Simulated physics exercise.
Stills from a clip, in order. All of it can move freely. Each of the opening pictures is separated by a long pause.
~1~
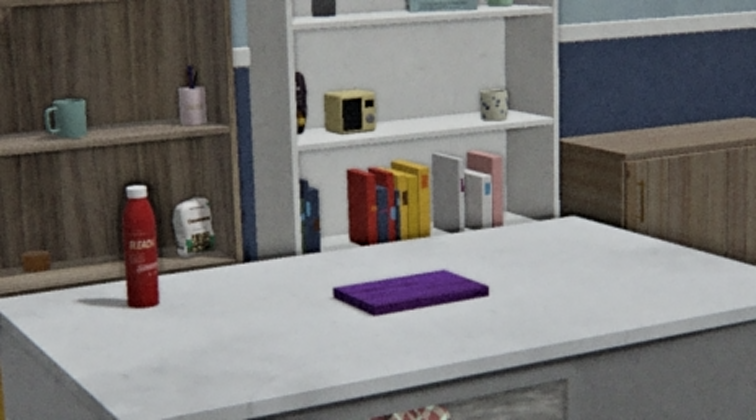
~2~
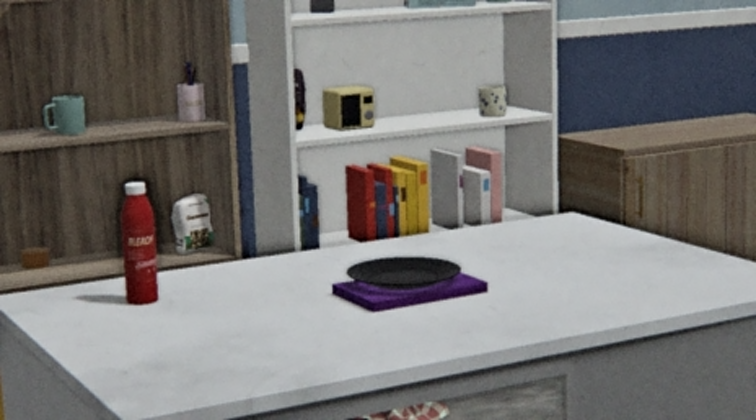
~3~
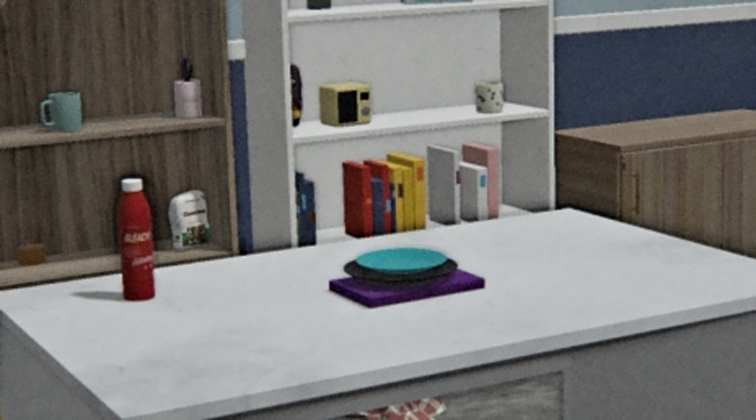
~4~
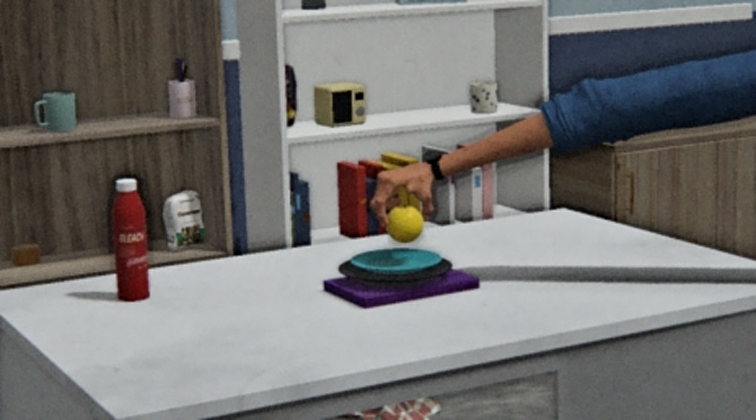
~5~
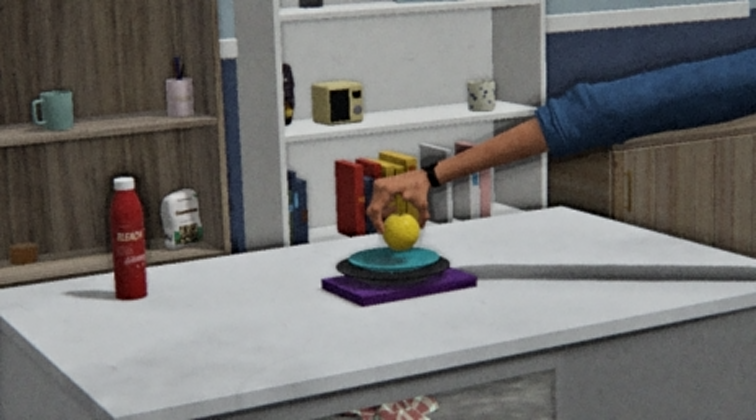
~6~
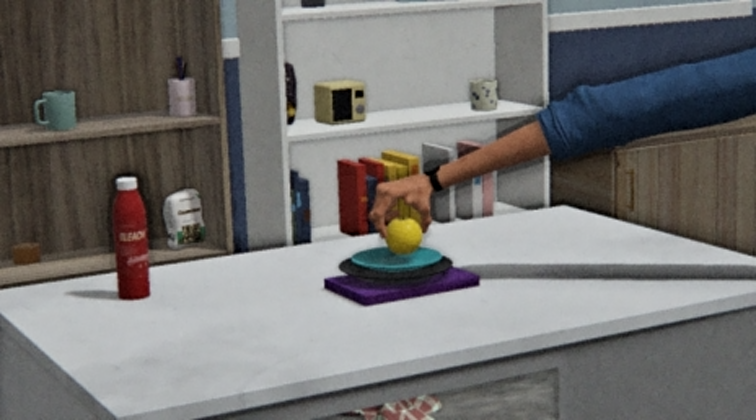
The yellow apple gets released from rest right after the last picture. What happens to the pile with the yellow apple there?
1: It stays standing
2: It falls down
(1) It stays standing.
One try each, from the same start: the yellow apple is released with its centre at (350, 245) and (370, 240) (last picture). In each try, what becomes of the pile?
Case A: It comes down; case B: It does not fall.
Then, 0.20 s on from there, no change.
Then, 0.50 s on from there, yellow apple resting near (403, 236).
In the end, all 5 unmoved. At the end, from the last picture's camera, yellow apple near (403, 236). The pile keeps its balance.
